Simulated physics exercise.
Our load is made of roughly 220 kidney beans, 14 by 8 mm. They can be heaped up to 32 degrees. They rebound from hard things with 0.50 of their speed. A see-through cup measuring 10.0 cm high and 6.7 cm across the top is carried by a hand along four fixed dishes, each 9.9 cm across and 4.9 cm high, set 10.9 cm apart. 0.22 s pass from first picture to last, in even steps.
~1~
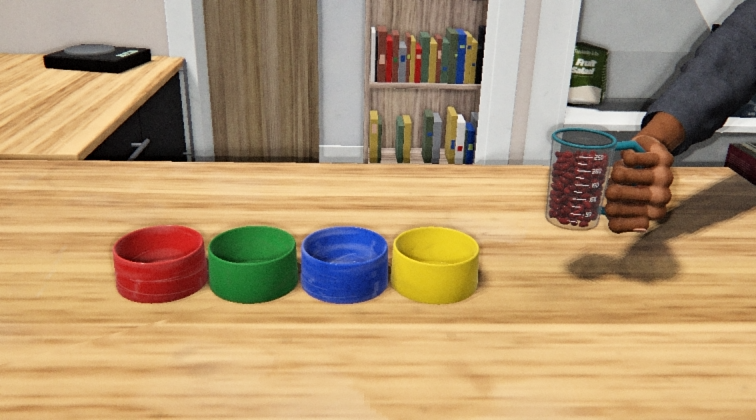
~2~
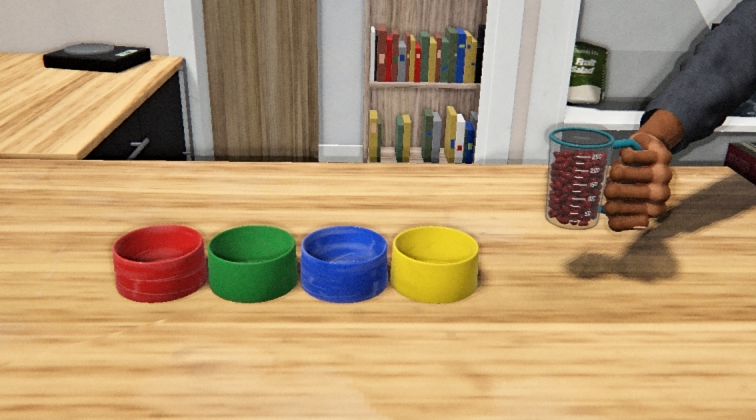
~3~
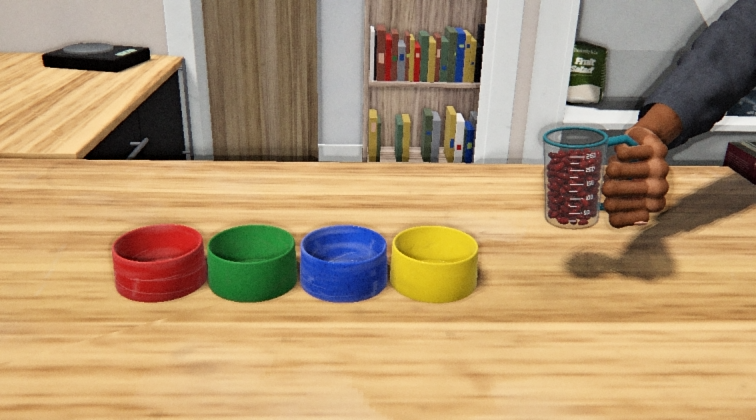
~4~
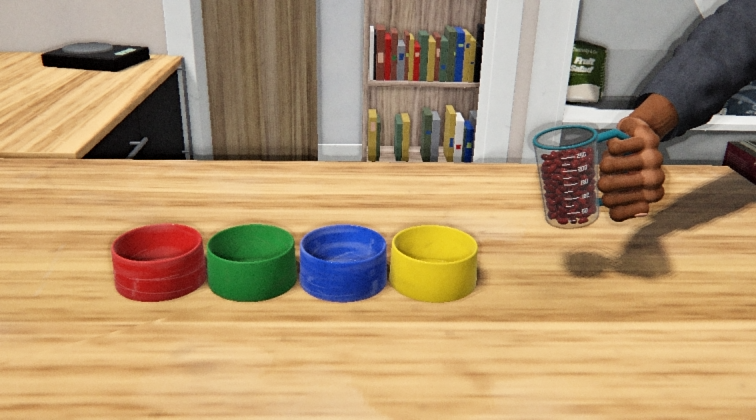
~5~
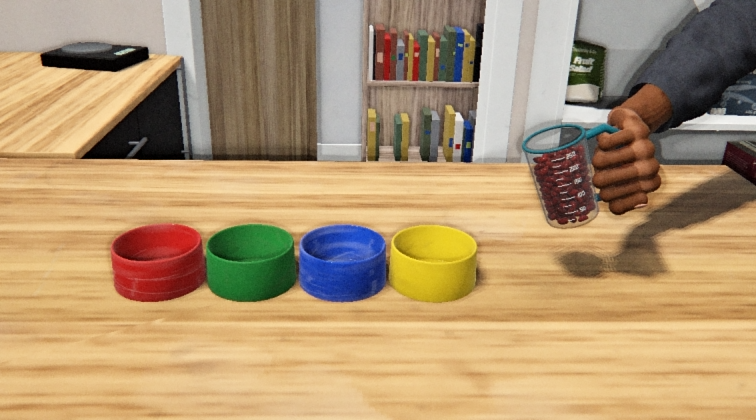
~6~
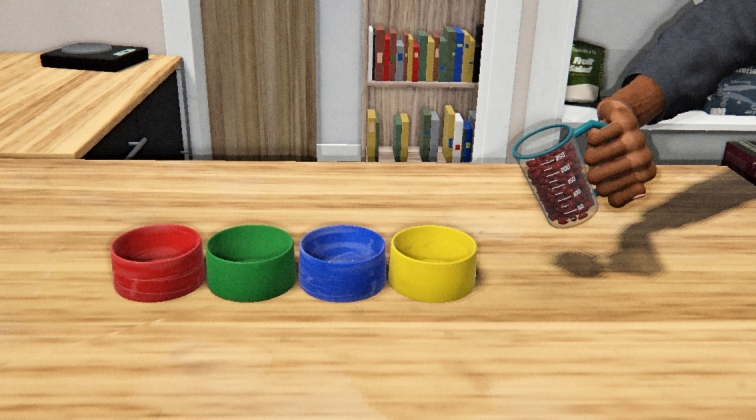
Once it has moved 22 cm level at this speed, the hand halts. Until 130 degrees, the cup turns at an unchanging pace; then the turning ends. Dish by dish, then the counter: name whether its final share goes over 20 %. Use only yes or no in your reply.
Red: No; blue: No; green: No; yellow: Yes; counter: No.
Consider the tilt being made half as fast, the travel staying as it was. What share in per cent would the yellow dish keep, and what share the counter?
The yellow dish 0, the counter 10.
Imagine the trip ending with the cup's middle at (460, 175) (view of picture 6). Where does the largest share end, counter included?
Most of it ends up at yellow.
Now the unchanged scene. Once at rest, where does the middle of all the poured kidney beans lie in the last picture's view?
Resting centre estimate: Around (424, 262).
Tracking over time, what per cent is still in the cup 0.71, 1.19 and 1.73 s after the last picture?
Approx. 20 / 0 / 0 percent.
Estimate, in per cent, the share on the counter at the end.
The answer is roughly 0 per cent.
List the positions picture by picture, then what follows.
Cup at (578, 180), tilt 0 degrees, lip at (555, 138), moved 0.0 cm; middle of the pieces at (577, 184); yellow dish at (436, 246); blue dish at (345, 245); green dish at (252, 245); red dish at (159, 244), in the first picture.
Cup at (576, 179), tilt 1 degrees, lip at (552, 138), moved 0.1 cm; middle of the pieces at (576, 183), in the second picture.
Cup at (573, 179), tilt 6 degrees, lip at (546, 140), moved 0.4 cm; middle of the pieces at (573, 183), in the third picture.
Cup at (568, 178), tilt 13 degrees, lip at (535, 143), moved 0.9 cm; middle of the pieces at (569, 182), in the fourth picture.
Cup at (563, 178), tilt 21 degrees, lip at (524, 148), moved 1.5 cm; middle of the pieces at (565, 181), in the fifth picture.
Cup at (558, 178), tilt 28 degrees, lip at (515, 154), moved 2.0 cm; middle of the pieces at (560, 181); yellow dish at (434, 244); blue dish at (343, 244); green dish at (250, 243); red dish at (156, 243), in the sixth picture.
Then, 0.71 s after the last picture, tilt 130 degrees; cup holds 20 %, yellow 80 %.
Then, 1.19 s after the last picture, tilt 130 degrees; cup holds 0 %, yellow 100 %.
Then, 1.73 s after the last picture, tilt 130 degrees; cup holds 0 %, yellow 100 %.
In the end, red 0 %, blue 0 %, green 0 %, yellow 100 %, counter 0 %.
